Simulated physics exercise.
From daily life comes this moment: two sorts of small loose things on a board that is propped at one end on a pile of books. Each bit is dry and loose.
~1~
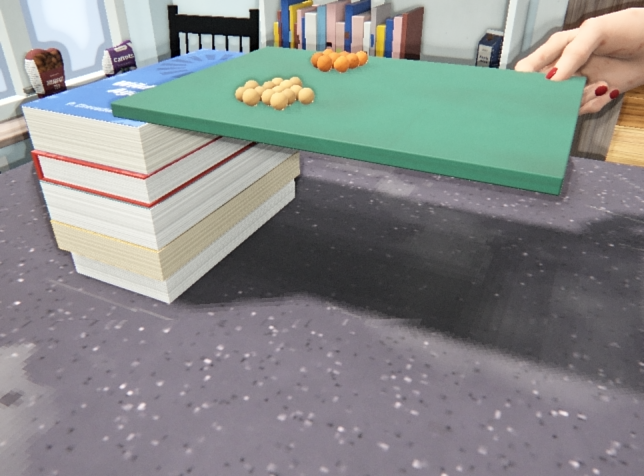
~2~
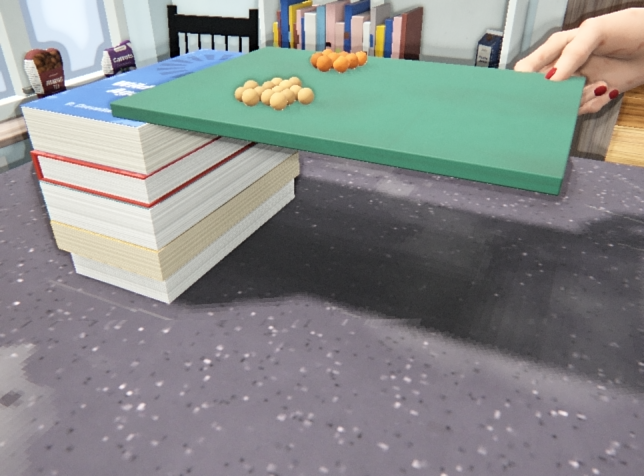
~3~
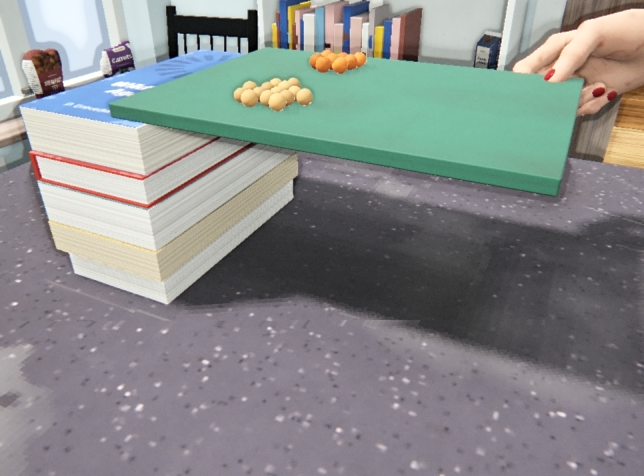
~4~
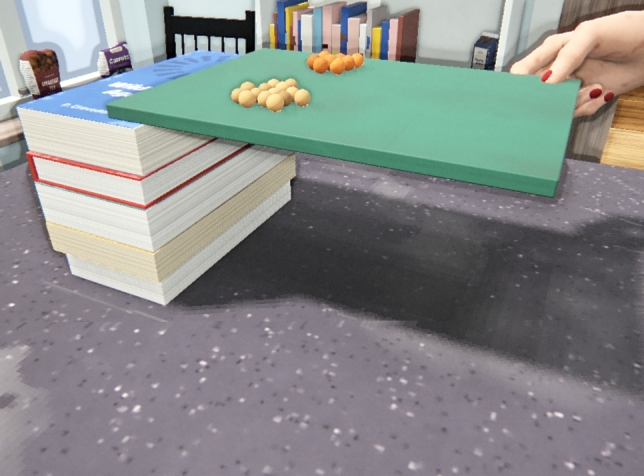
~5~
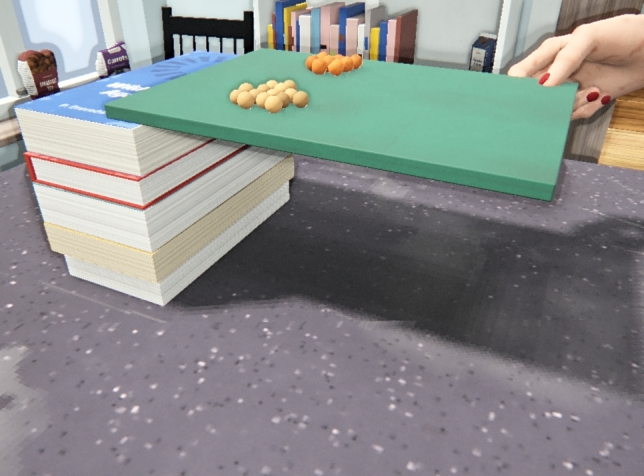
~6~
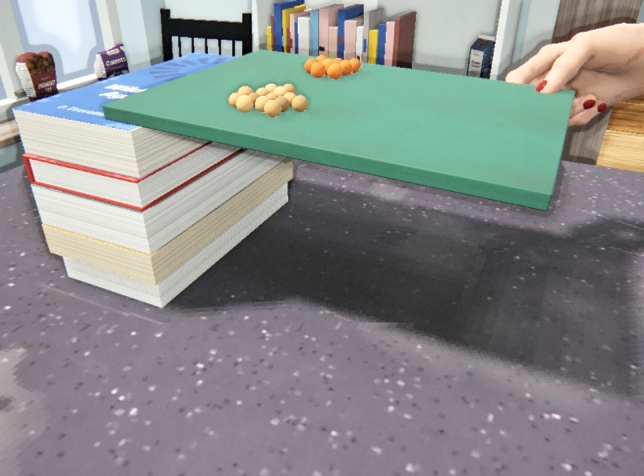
In this clip, a hand with red nails holds the right end of a green board resting on a stack of books, lowering it very slightly, while a tan cluster and an orange cluster of small round pieces stay in place on top.
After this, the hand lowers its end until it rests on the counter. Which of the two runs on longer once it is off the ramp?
It's the forward one that travels farther.
Then, 0.38 s past the last view, board sloping at 11°; near batch all still on the board; far batch all still on the board.
Then, 0.86 s past the last view, board sloping at 25°; near batch mostly less than half a board's length out; far batch all still on the board.
Then, 1.38 s past the last view, board resting at 36°; near batch mostly one to two board lengths out, a small part gone off the counter; far batch mostly up to a board's length out.
Finally, board resting at 36°; near batch mostly more than two board lengths out, most gone off the counter; far batch mostly up to a board's length out; the near batch has gone farther.
